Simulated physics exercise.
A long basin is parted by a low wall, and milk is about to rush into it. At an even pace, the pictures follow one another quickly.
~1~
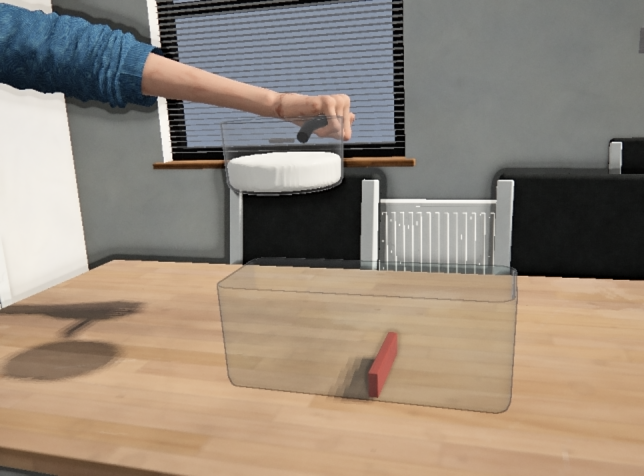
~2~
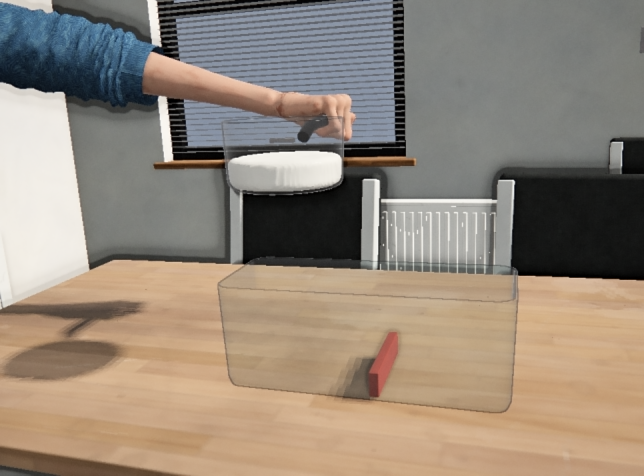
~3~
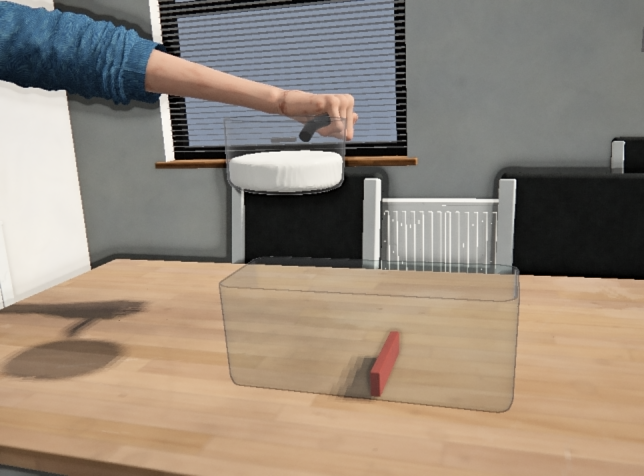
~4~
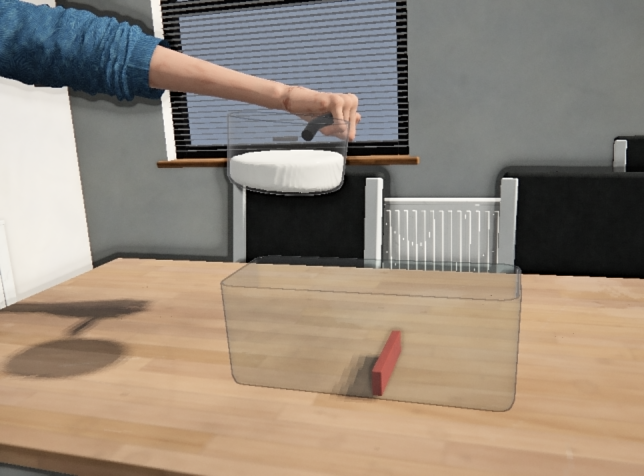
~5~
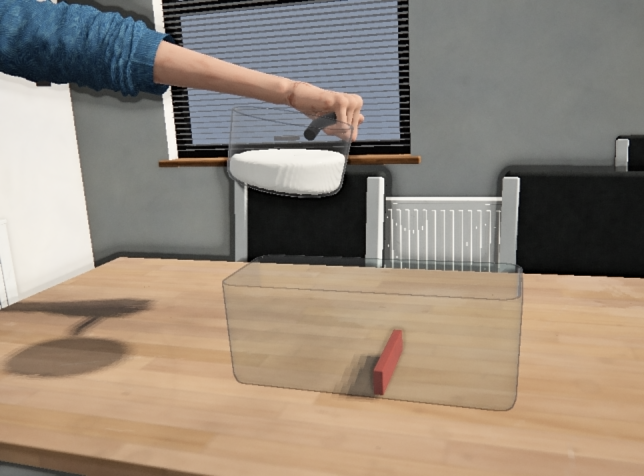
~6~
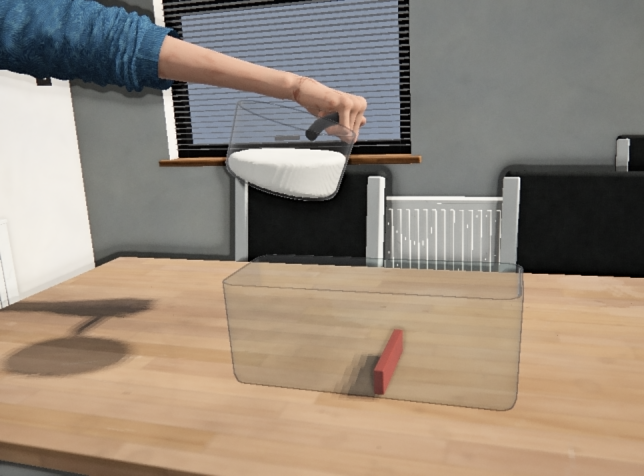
We see a hand holding a clear container of white milk above a wooden table, behind a long transparent basin with a low red wall inside; the hand gradually tilts the container, lowering its right side.
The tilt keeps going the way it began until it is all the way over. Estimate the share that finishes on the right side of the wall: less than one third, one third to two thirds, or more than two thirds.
The right side ends up with one third to two thirds.
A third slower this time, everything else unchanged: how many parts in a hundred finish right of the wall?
It comes to some 50 per cent.
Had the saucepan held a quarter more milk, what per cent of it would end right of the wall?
About 50 %.
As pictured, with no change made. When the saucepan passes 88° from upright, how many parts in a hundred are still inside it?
Still holding around 50 %, give or take.
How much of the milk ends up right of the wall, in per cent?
It is close to 40 per cent.
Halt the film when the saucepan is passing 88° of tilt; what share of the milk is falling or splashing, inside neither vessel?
That works out near 40 percent.
A moment on, the saucepan is tipped on its side and 52 per cent is still to pour, 4 is left of the wall and 3 right of it.
Next, the saucepan is tipped right over and 5 per cent is still to pour, 43 is left of the wall and 40 right of it.
Then the saucepan is tipped right over and 0 per cent is still to pour, 57 is left of the wall and 42 right of it.
Later the saucepan is tipped right over and 0 per cent is still to pour, 57 is left of the wall and 42 right of it.
At rest 57 per cent lies left of the wall, 42 right of it and 1 outside.
